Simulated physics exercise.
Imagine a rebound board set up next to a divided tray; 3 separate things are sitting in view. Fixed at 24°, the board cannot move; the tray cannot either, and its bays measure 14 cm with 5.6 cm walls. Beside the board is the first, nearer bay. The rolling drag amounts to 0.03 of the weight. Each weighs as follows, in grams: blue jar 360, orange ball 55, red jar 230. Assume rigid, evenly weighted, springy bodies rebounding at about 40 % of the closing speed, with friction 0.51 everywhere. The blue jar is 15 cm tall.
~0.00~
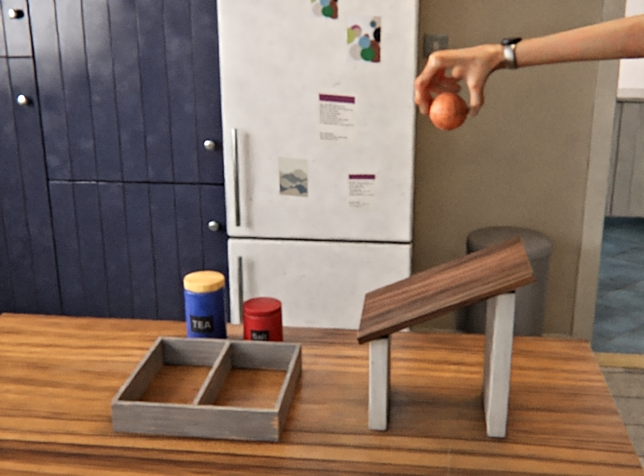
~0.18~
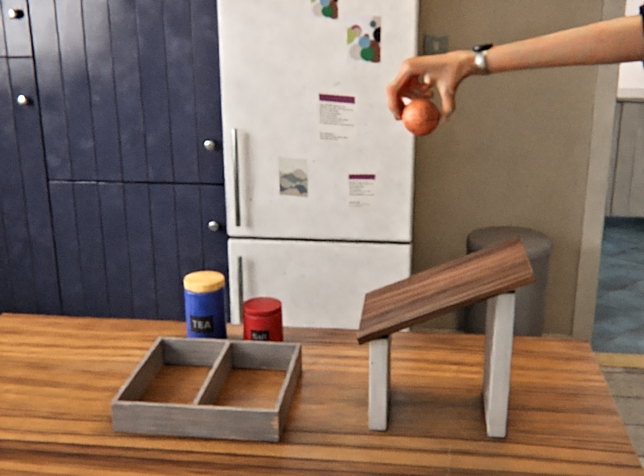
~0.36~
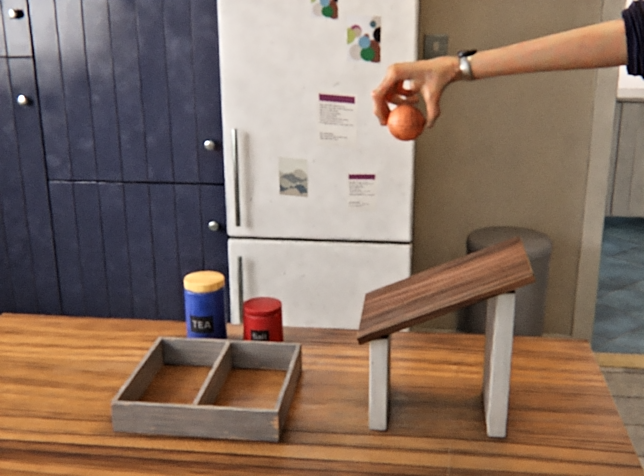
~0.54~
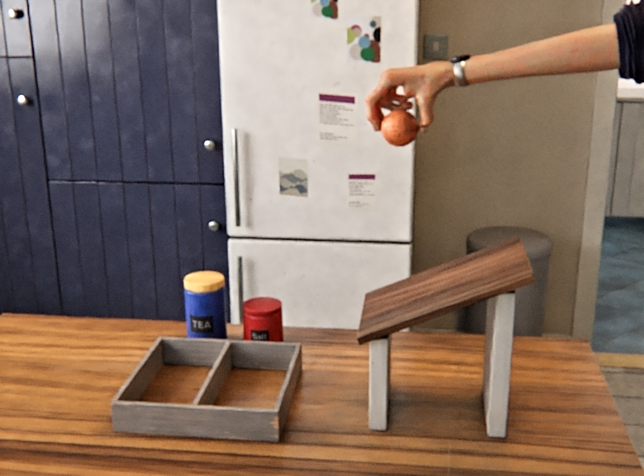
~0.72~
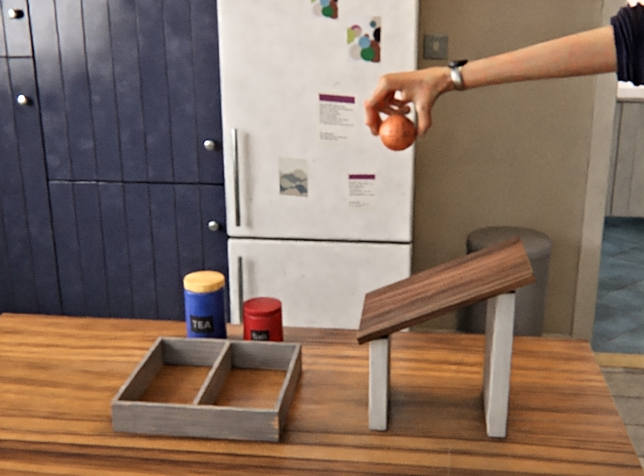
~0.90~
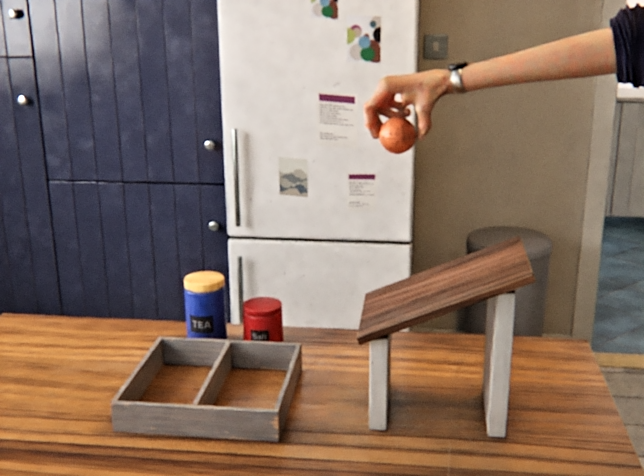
A hand holding an orange ball moving left and slightly down, then keeping still above a sloping wooden board on a table.
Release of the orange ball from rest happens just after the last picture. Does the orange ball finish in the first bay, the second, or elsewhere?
The closer bay.
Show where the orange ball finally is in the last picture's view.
Near (269, 387).
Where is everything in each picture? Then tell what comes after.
In the first frame, 9 cm still to go; orange ball (449, 111); blue jar (206, 311).
In the second frame, 5 cm still to go; orange ball (421, 117); blue jar (206, 311).
In the third frame, 2 cm still to go; orange ball (406, 123); blue jar (206, 311).
In the fourth frame, 1 cm still to go; orange ball (399, 128); blue jar (206, 311).
The fifth frame shows held still over the board; orange ball (398, 133); blue jar (206, 311).
The sixth frame shows held still over the board; orange ball (398, 135); blue jar (206, 311).
After 1.20 s, orange ball near (396, 251).
After 1.30 s, orange ball near (359, 280).
After 1.50 s, it is in the nearer bay; orange ball near (253, 382).
After 1.60 s, it is in the nearer bay; orange ball near (247, 375).
In the end (2.2 s), it is in the nearer bay; the bystanders under 4 cm from the start. At the end, from the last picture's camera, orange ball near (269, 386).
